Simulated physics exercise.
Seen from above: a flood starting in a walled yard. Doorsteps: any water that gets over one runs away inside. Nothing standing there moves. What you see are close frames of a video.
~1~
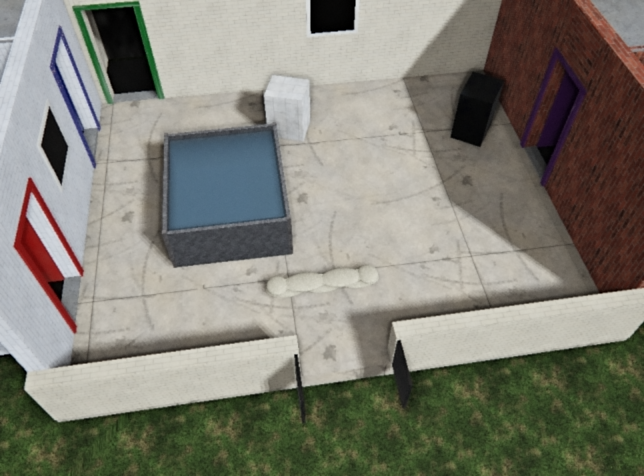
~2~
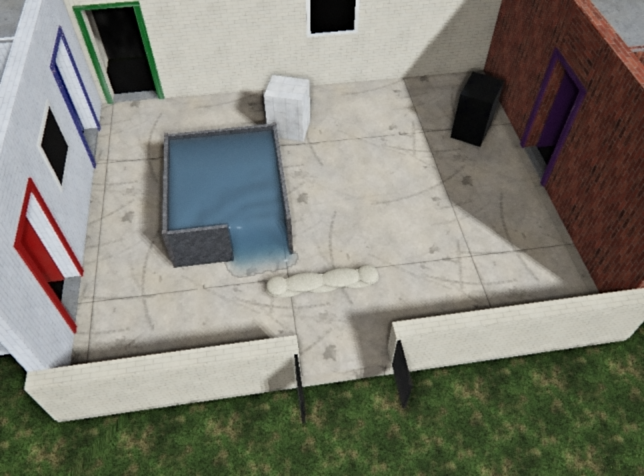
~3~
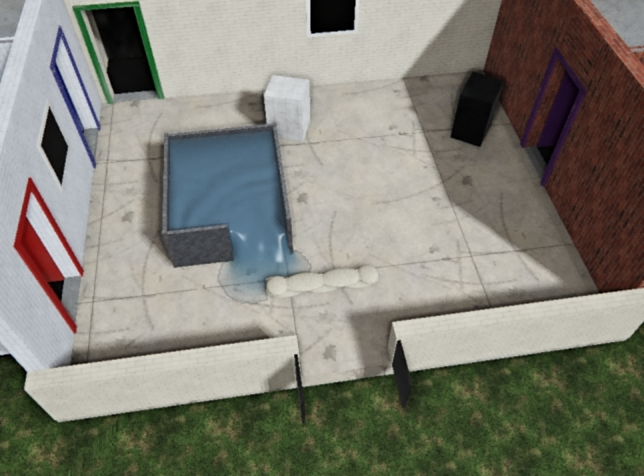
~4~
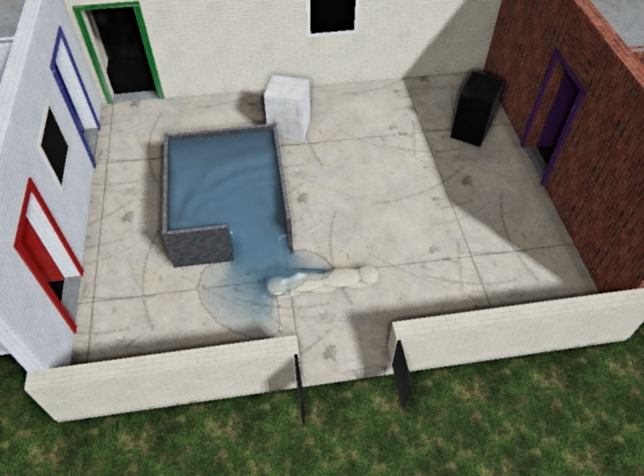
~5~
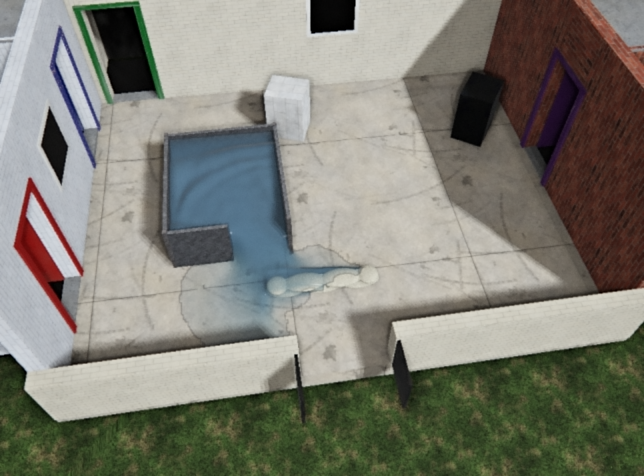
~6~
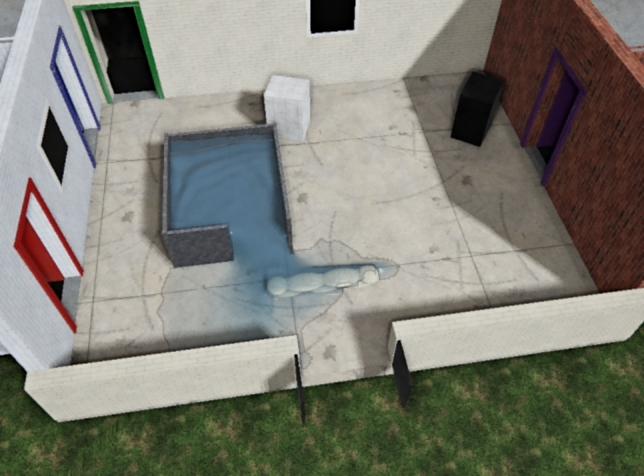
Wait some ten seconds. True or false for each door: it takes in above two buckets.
The blue door, false; the green door, true; the red door, true; the purple door, true.
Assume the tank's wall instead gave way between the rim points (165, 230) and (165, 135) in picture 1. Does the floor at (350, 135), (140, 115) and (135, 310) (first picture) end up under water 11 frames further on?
Sequence: Spared / wetted / wetted.
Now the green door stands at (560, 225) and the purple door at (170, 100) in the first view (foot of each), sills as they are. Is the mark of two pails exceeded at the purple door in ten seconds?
I'd say the purple one tops it.
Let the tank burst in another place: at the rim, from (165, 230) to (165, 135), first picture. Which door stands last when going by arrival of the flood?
Answer: The purple one.
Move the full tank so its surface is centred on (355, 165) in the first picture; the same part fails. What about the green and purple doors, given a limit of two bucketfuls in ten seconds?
At the green door it remains within limits, at the purple door it surpasses the limit.
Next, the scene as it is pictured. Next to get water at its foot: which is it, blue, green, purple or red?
That's the door marked red.
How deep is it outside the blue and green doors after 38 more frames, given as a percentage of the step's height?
Near 20 and 330 per cent, in that order.
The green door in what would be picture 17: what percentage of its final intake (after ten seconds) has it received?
Some 0 per cent.
A moment on, water covers 20 % of the floor; the blue door not reached, the green door not reached, the red door not reached, the purple door not reached.
Next, water covers 35 % of the floor; the blue door not reached, the green door not reached, the red door wet at the sill, nothing in, the purple door not reached.
Then, water covers 55 % of the floor; the blue door not reached, the green door not reached, the red door over two buckets in, the purple door under two buckets in.
Later, water covers 70 % of the floor; the blue door wet at the sill, nothing in, the green door under two buckets in, the red door over two buckets in, the purple door over two buckets in.
In the end, water covers 85 % of the floor; the blue door wet at the sill, nothing in, the green door far over two buckets in, the red door far over two buckets in, the purple door far over two buckets in.
